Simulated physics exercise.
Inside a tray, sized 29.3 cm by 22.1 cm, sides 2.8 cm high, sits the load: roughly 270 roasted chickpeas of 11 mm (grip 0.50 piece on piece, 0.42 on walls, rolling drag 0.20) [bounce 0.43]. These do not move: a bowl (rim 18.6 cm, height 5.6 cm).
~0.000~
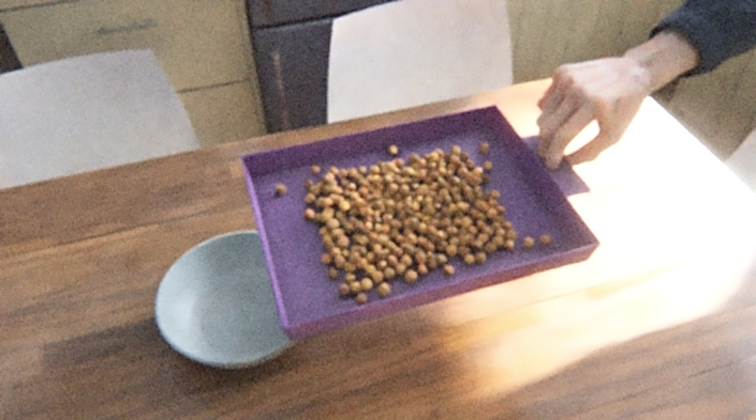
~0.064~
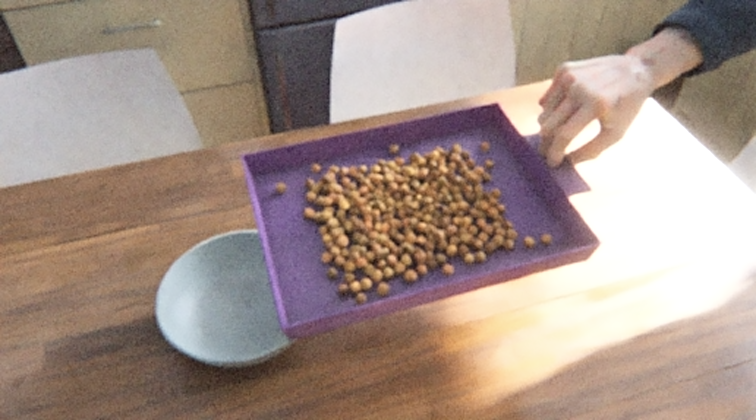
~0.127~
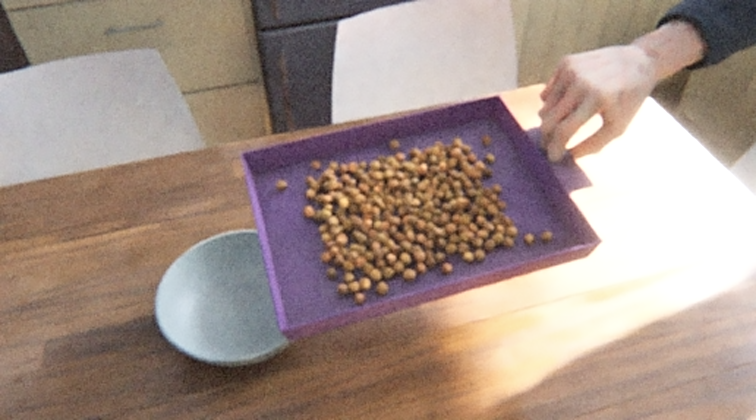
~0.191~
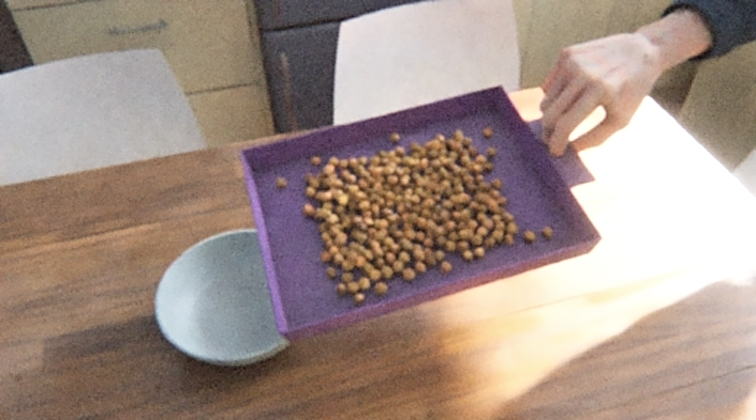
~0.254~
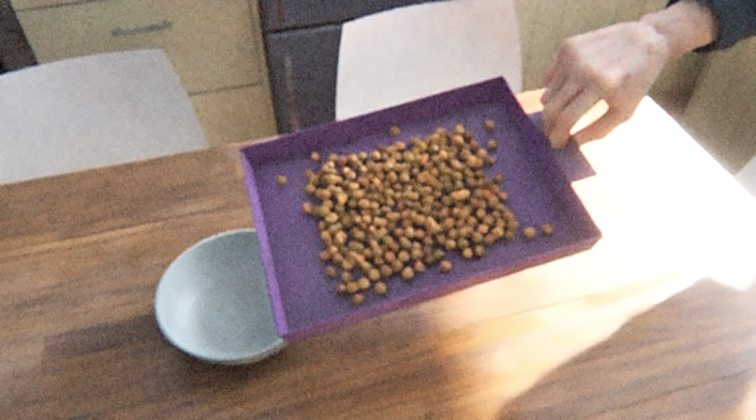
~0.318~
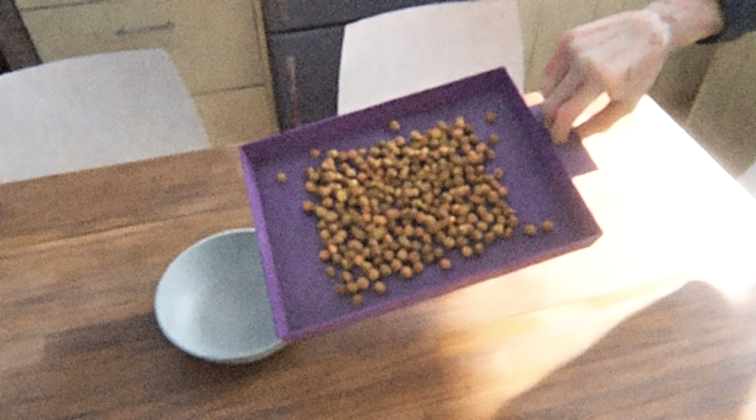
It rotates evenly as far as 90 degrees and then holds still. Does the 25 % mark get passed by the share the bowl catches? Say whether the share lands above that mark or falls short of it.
The share falls short of the mark.
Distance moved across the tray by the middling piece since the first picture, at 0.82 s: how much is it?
I'd put it at about 6 cm.
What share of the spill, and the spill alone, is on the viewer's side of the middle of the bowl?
It works out to around 100 in a hundred.
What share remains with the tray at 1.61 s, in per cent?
I'd say around 100 in a hundred.
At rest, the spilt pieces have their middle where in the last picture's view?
I'd say roughly (314, 408).
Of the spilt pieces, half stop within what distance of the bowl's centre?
Roughly 16 centimetres.
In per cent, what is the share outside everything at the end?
About 90%.
Then, at 0.82 s, tilt 40 degrees; tray 100 %; middle of all pieces on or above the table near (369, 236).
Then, at 1.23 s, tilt 62 degrees; tray 100 %; middle of all pieces on or above the table near (363, 239).
After 1.61 s, tilt 82 degrees; tray 100 %; middle of all pieces on or above the table near (357, 241).
Then, at 1.97 s, tilt 90 degrees; tray 65 %, outside 5 %, in the air 30 %; middle of all pieces on or above the table near (339, 299).
By 3.6 s all is still; tray 5 %, outside 90 %, bowl 5 %.
